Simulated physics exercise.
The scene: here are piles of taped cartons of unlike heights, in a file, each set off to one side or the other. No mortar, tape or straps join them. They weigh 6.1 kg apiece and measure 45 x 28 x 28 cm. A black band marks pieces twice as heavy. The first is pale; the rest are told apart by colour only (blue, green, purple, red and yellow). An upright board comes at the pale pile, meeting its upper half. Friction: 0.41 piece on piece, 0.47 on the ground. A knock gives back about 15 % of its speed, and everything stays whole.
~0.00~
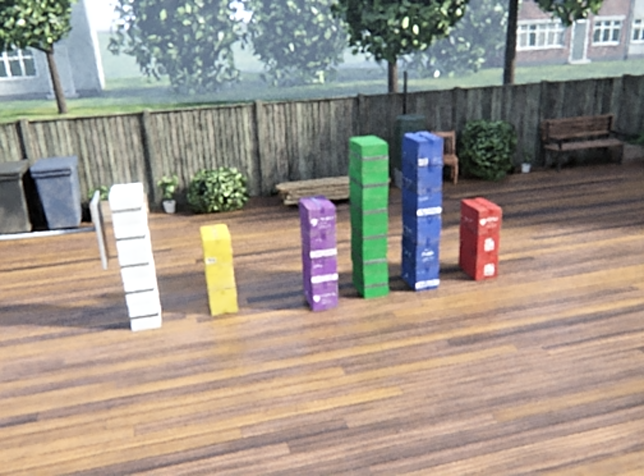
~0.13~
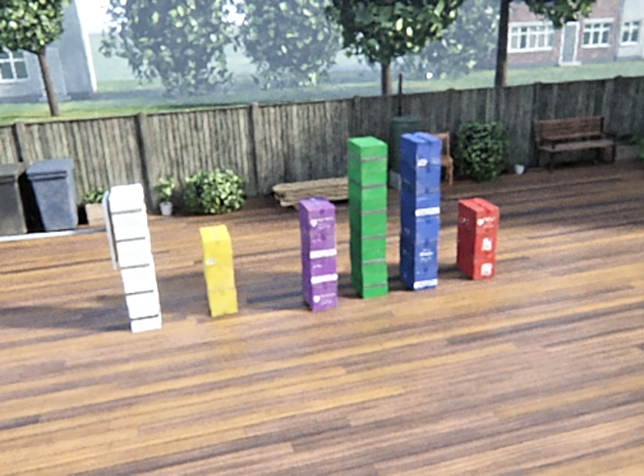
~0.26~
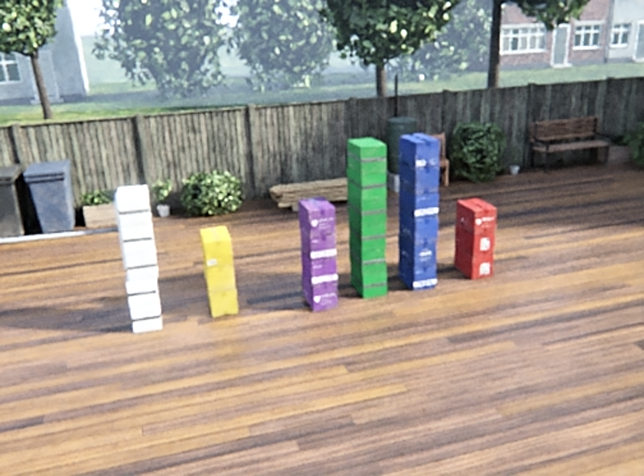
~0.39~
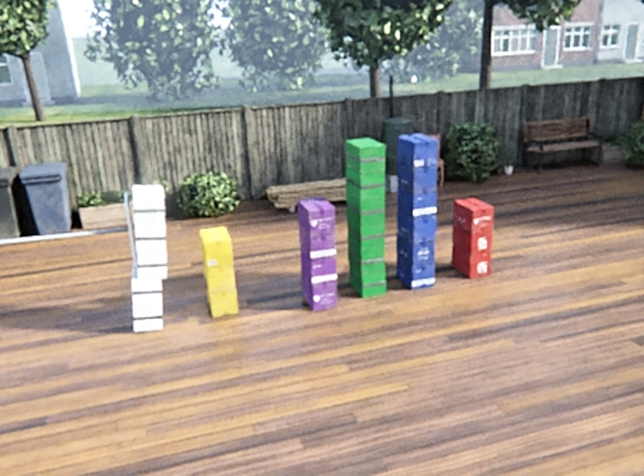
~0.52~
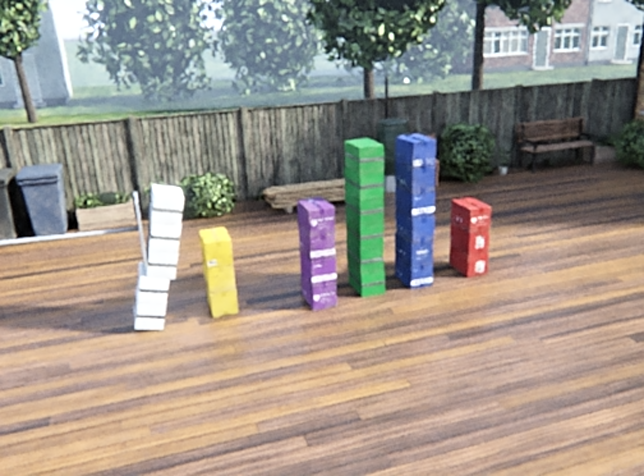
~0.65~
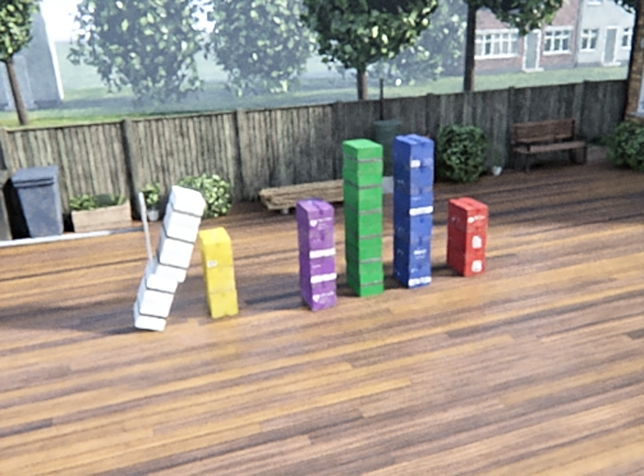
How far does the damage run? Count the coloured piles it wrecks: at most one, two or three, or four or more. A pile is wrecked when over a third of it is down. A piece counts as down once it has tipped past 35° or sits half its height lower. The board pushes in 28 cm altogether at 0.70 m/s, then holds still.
Lost: At most one.
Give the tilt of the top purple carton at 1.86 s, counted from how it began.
Roughly 5°.
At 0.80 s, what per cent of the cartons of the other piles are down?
0 per cent by then.
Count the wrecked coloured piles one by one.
The count is 1.
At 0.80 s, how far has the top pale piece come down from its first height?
Some 20 cm lower.
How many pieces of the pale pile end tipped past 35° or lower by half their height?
5 pale pieces.
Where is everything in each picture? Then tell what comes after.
In the first frame (we follow the side turned to the camera; the camera moves round a little), board (98, 228) 14 cm short; top yellow carton (218, 252); top purple carton (323, 221); no other piece has moved.
In the second frame, board (108, 228) 49 mm short; top green carton (374, 159).
In the third frame, board (119, 228) 42 mm in; top green carton (374, 160).
In the fourth frame, board (130, 228) 13 cm in, top of the pale pile leaning 6°; top green carton (373, 160); no other piece has moved.
In the fifth frame, board (140, 227) 22 cm in, top of the pale pile leaning 14°; top green carton (372, 160); no other piece has moved.
In the sixth frame, board (146, 227) 28 cm in, stopped, top of the pale pile leaning 22°; top green carton (370, 160); top blue carton (422, 155); no other piece has moved.
Around 0.80 s, 1 of the pale pile down; none of the 22 other cartons down, 1 disturbed; top yellow carton displaced 54 mm.
Around 1.04 s, 5 of the pale pile down; none of the 22 other cartons down, 3 disturbed; top yellow carton tipped 23°.
Around 1.28 s, 5 of the pale pile down; 3 of the 22 other cartons down; top yellow carton tipped 55°, 33 cm lower; top purple carton displaced 7 cm.
Around 1.86 s, 5 of the pale pile down; 3 of the 22 other cartons down; top yellow carton tipped 18°, 51 cm lower; top purple carton tipped 7°.
Finally (3.1 s), 5 of the pale pile down; 3 of the 22 other cartons down; top yellow carton tipped 17°, 51 cm lower; top purple carton tipped 5°. Wrecked, yellow. Seen by the last camera, middles, top yellow carton near (299, 279), top purple carton near (335, 216).
